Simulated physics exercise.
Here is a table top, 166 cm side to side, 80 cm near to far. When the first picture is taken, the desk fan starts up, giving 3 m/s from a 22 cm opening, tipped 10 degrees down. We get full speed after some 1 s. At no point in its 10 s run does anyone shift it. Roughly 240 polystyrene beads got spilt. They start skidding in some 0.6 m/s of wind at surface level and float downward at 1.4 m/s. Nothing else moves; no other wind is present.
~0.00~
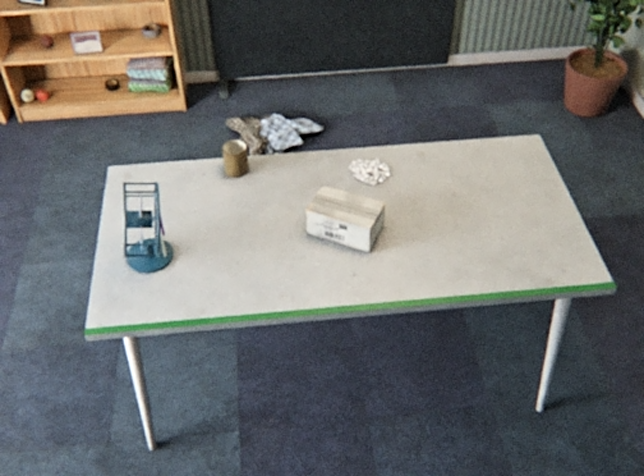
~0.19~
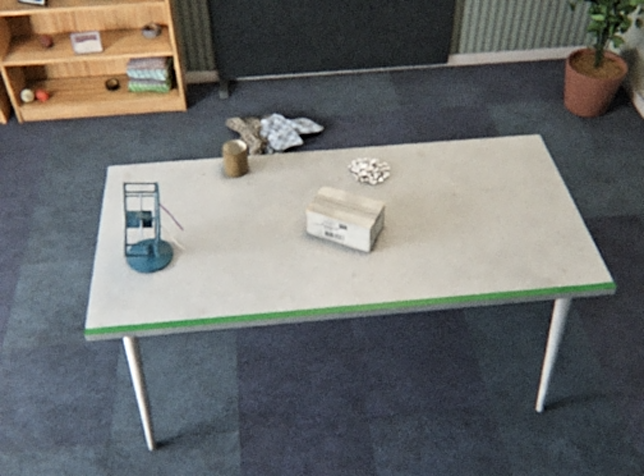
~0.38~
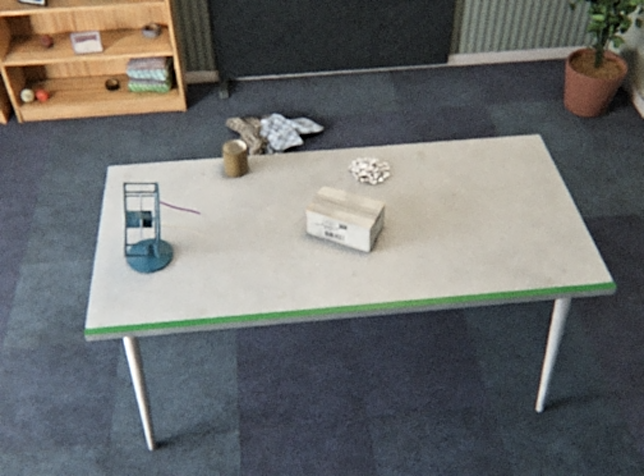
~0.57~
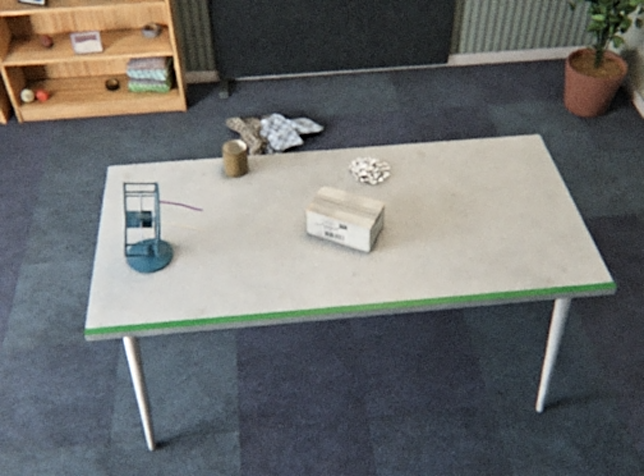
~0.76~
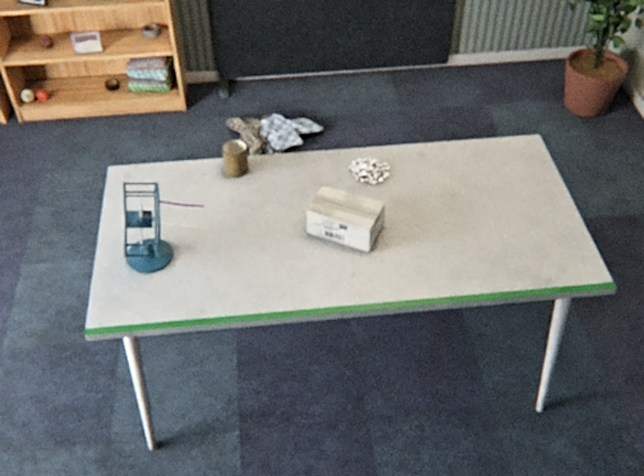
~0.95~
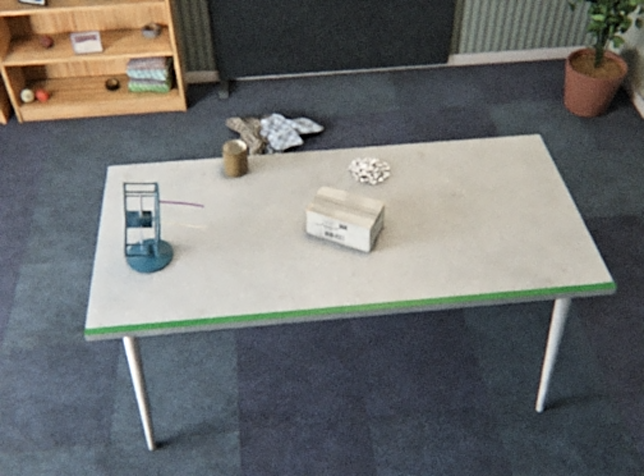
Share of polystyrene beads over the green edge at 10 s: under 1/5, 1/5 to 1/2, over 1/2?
The portion is smaller than a fifth.
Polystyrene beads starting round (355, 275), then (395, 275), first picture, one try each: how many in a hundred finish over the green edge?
About 100 and 100 in a hundred, in that order.
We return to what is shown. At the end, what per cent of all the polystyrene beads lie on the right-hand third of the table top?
Near 0 %.
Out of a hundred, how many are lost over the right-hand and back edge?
I'd put it near 10 percent on the right-hand side and close to 80 percent at the back.
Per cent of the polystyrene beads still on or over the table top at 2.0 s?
I'd put it near 60 per cent.
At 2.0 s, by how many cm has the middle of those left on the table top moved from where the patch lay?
Roughly 5 cm.
After 2.0 s the count stands so, 0 % are over the green edge; the middle of those still in play is near (385, 172).
After 3.2 s the count stands so, 0 % are over the green edge.
After 5.5 s the count stands so, 2 % are over the green edge.
After 10.0 s, at the end, 3 % are over the green edge.
